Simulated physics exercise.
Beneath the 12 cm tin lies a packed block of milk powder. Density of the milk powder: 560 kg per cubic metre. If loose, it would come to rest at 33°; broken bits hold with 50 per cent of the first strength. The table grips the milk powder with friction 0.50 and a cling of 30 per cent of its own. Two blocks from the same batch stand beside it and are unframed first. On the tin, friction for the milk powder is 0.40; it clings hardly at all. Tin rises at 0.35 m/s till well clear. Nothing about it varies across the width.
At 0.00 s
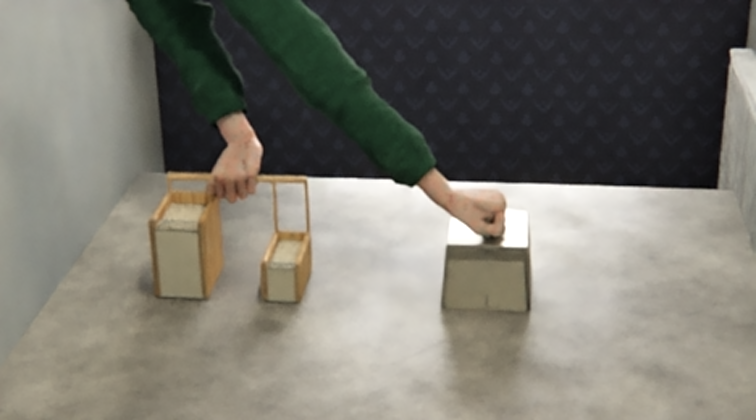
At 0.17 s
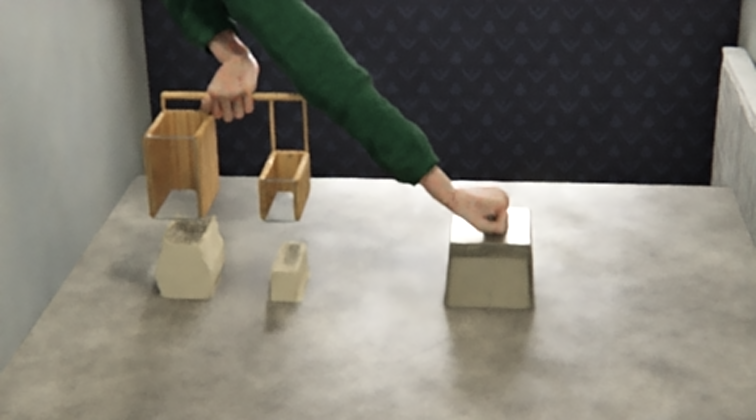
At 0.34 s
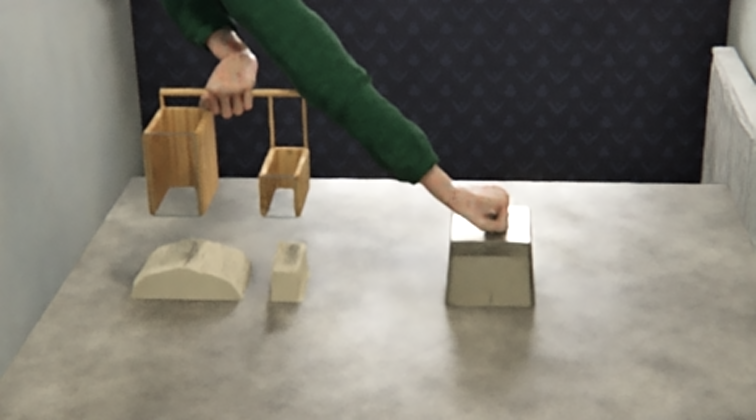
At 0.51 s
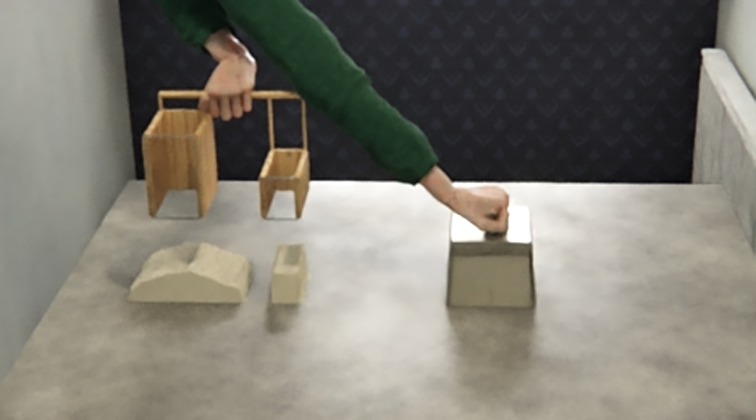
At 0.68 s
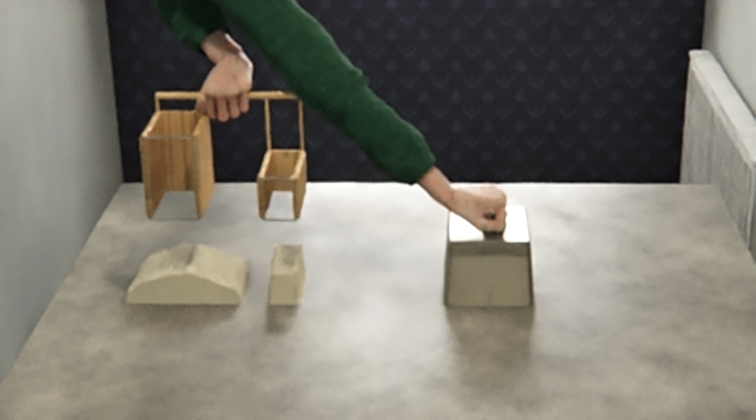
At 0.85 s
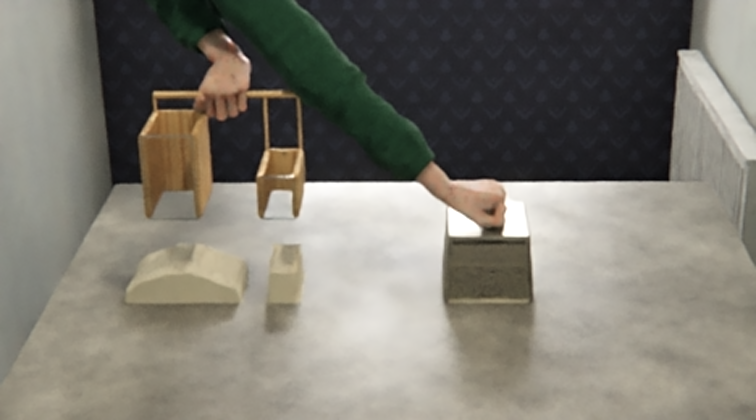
A person in green sleeves lifted a joined pair of wooden moulds off two pale blocks, and the larger left one slumped into a low mound; then the other hand barely raised the tin.
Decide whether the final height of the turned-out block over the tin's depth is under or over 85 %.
Outcome noted as not reaching 85 %.
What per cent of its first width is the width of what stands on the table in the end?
Around 210 % of the starting width.
After 1.08 s, the tin is up by 8.0 cm.
After 1.34 s, the tin is up by 17 cm; what stands on the table is 68 % of the tin's depth.
After 1.61 s, the tin is up by 24 cm; what stands on the table is 68 % of the tin's depth.
After 1.88 s, the tin is up by 24 cm; what stands on the table is 67 % of the tin's depth.
After 1.98 s, the tin is up by 24 cm; what stands on the table is 67 % of the tin's depth.
